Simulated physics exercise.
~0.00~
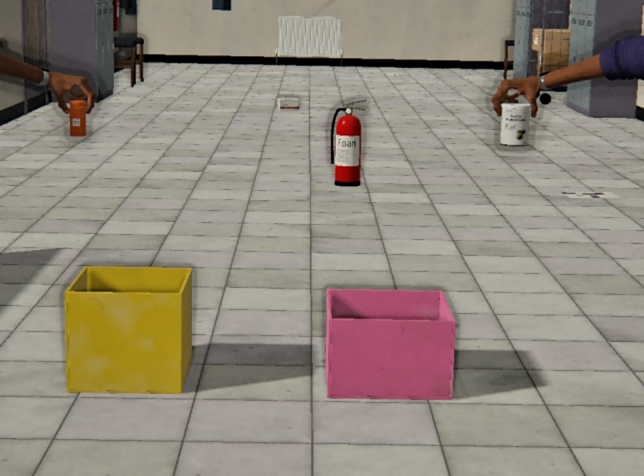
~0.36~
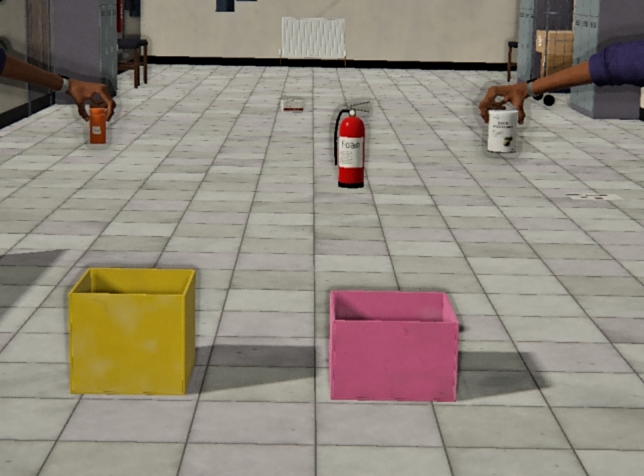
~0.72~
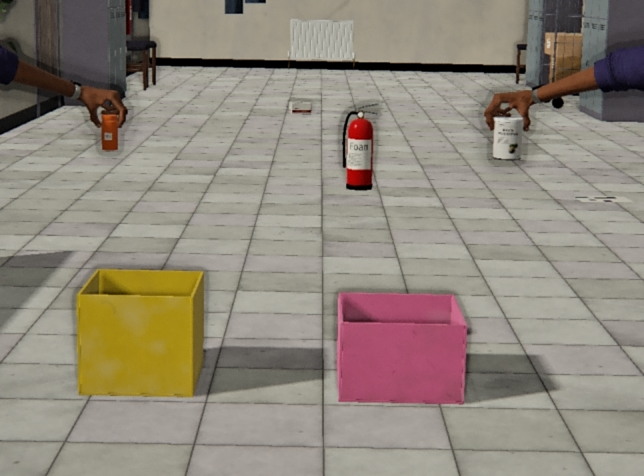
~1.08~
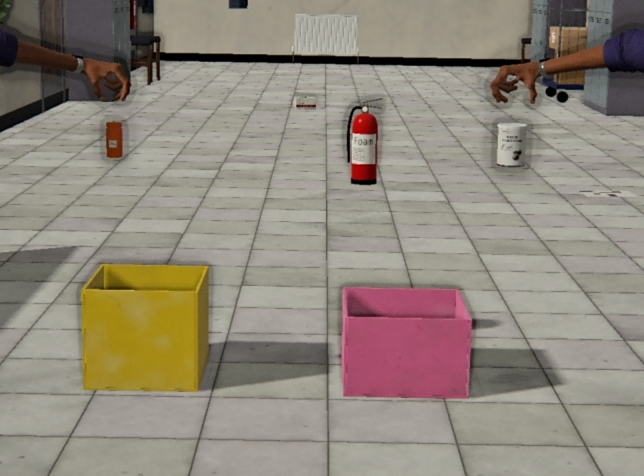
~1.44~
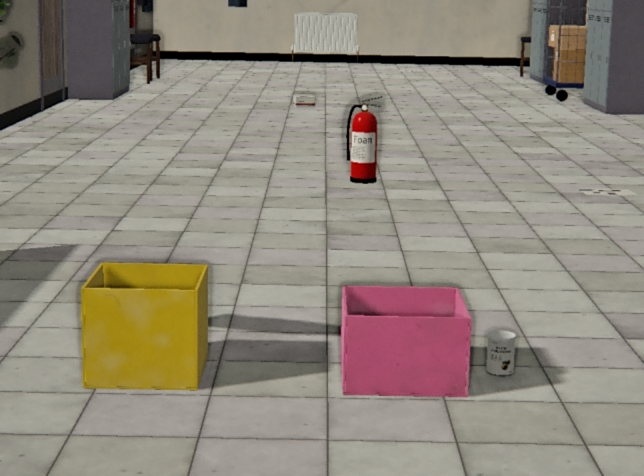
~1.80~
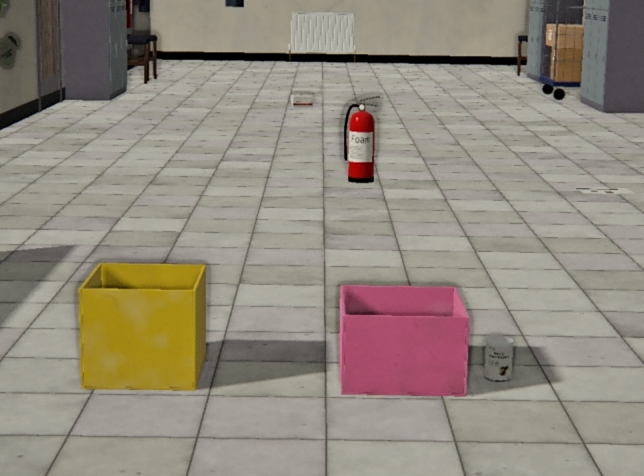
A long room with a pale tiled floor is seen from the front and slightly above, the view swaying a little. A yellow open box stands at the left and a pink one at the right, with a red fire extinguisher behind them. Two hands reach in from the sides, the left holding an orange shaker and the right a white tin. Both hands let go, and the objects drop. The tin comes down just right of the pink box and stays upright on the floor, while the shaker drops into the yellow box, out of sight.
